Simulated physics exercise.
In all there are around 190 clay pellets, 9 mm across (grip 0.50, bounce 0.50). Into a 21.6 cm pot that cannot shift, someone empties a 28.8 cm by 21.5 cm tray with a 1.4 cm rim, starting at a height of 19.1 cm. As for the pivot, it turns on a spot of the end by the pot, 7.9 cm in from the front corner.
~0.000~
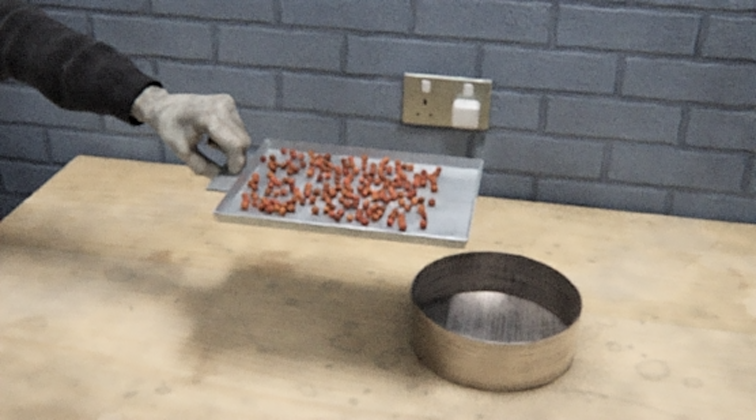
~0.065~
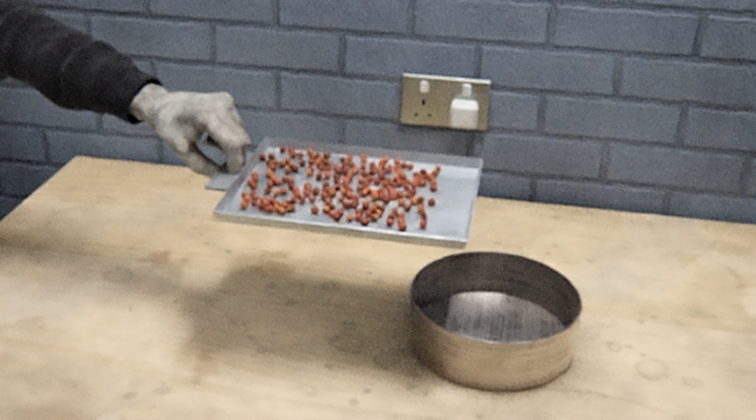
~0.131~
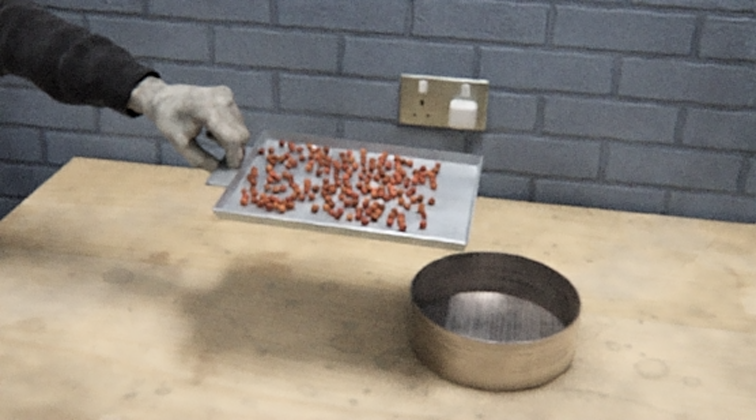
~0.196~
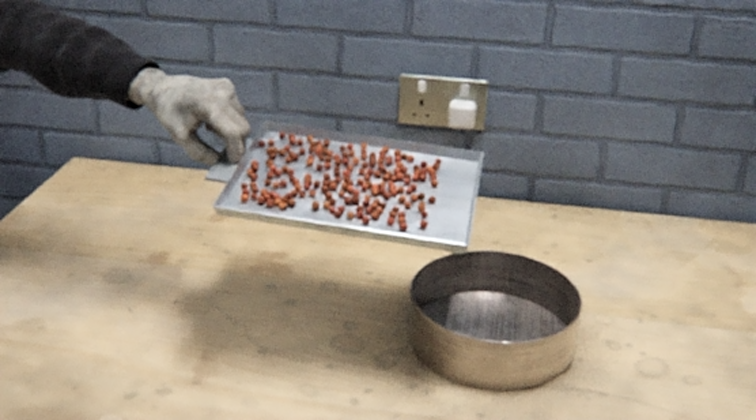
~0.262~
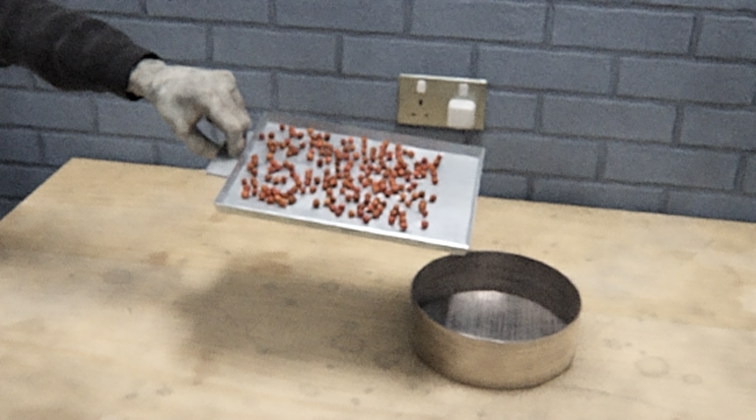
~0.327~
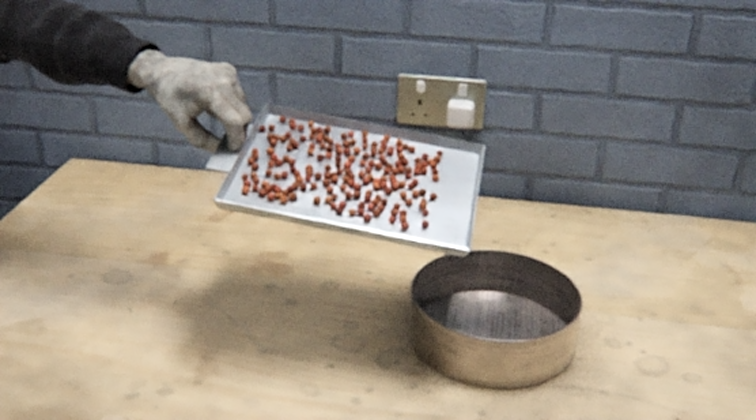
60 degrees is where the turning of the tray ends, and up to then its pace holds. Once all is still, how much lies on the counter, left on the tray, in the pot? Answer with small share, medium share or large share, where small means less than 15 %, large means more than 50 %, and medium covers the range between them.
Counter - small share; left on the tray - large share; pot - small share.
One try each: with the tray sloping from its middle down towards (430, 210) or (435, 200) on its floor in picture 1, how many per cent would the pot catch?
Approximately 5 percent, then 5 percent.
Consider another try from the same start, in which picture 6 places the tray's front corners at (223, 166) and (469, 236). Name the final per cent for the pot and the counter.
That works out as pot 5 and counter 0.
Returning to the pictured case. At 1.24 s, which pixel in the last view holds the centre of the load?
Approximately (398, 218) in the last picture.
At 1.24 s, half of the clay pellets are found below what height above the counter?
I'd put it near 20 cm.
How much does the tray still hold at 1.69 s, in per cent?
About 95%.
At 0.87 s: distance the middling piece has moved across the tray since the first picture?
Around 10 centimetres.
Then, at 0.87 s, tilt 34 degrees; the tray holds 100 %, the pot 0 %.
After 1.24 s, tilt 50 degrees; the tray holds 100 %, the pot 0 %.
Then, at 1.69 s, tilt 60 degrees; the tray holds 95 %, the pot 0 %.
At rest (2.4 s), counter 5 %, tray 95 %, pot 0 %.
